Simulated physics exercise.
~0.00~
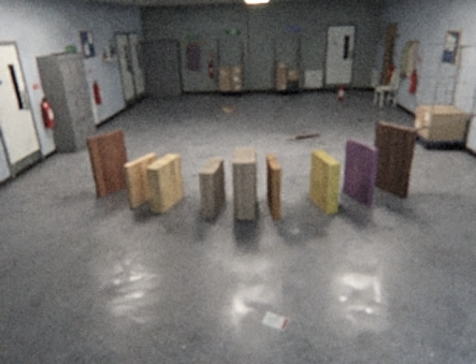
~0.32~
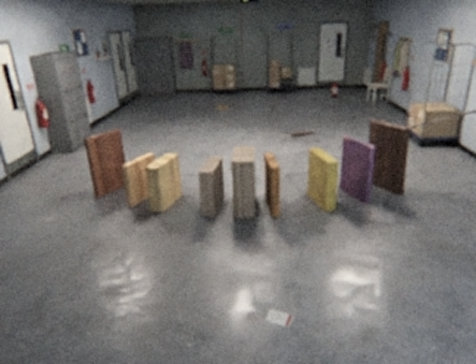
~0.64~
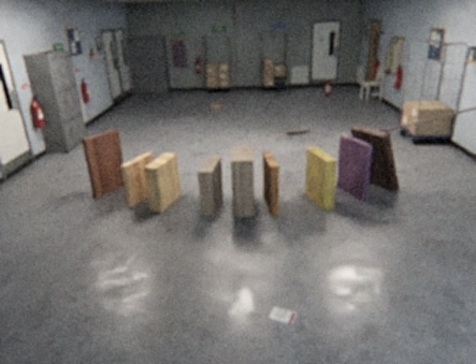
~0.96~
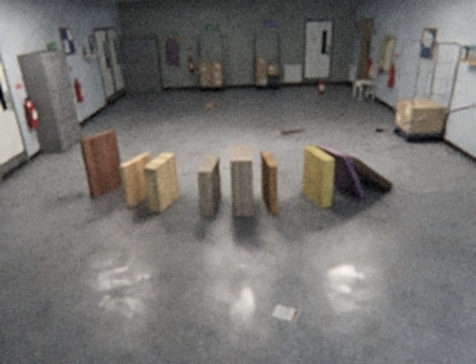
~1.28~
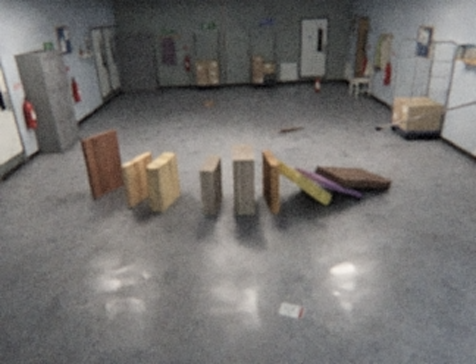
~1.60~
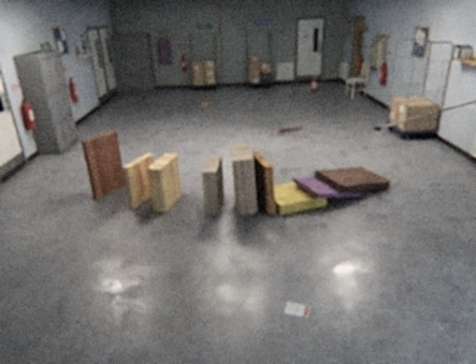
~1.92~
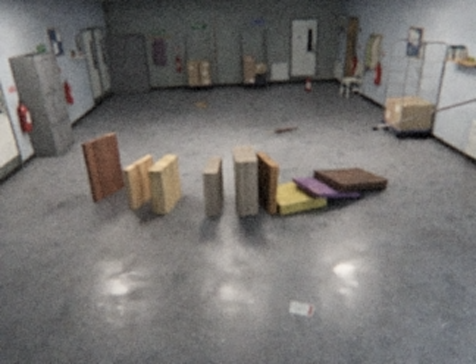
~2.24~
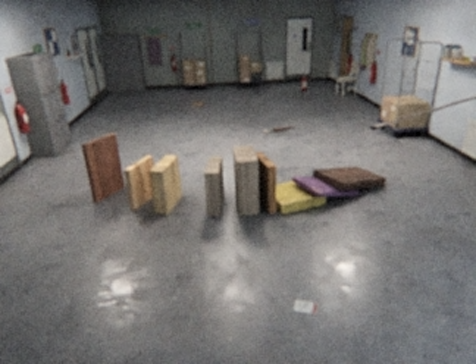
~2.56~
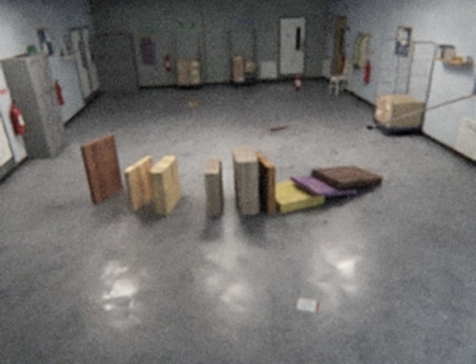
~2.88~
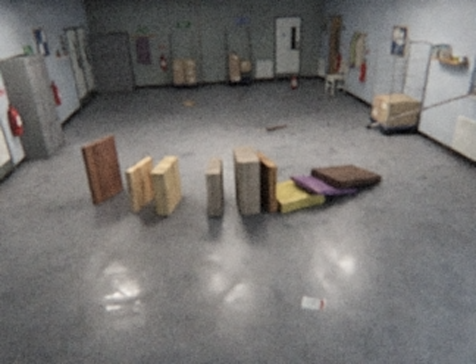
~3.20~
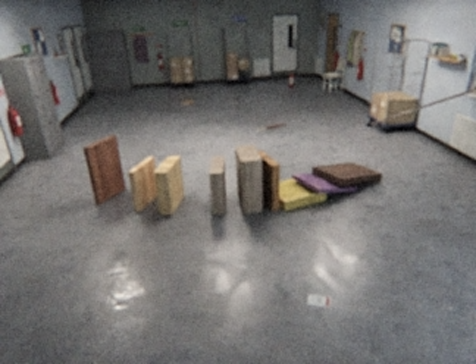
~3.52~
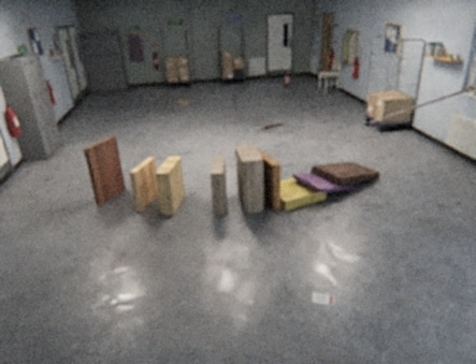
We see a curved row of nine upright boards on the grey floor of a large room. The dark brown board at the right end tips leftward, toppling the purple and then the yellow board, and these three end up lying overlapped while the other six stay standing.
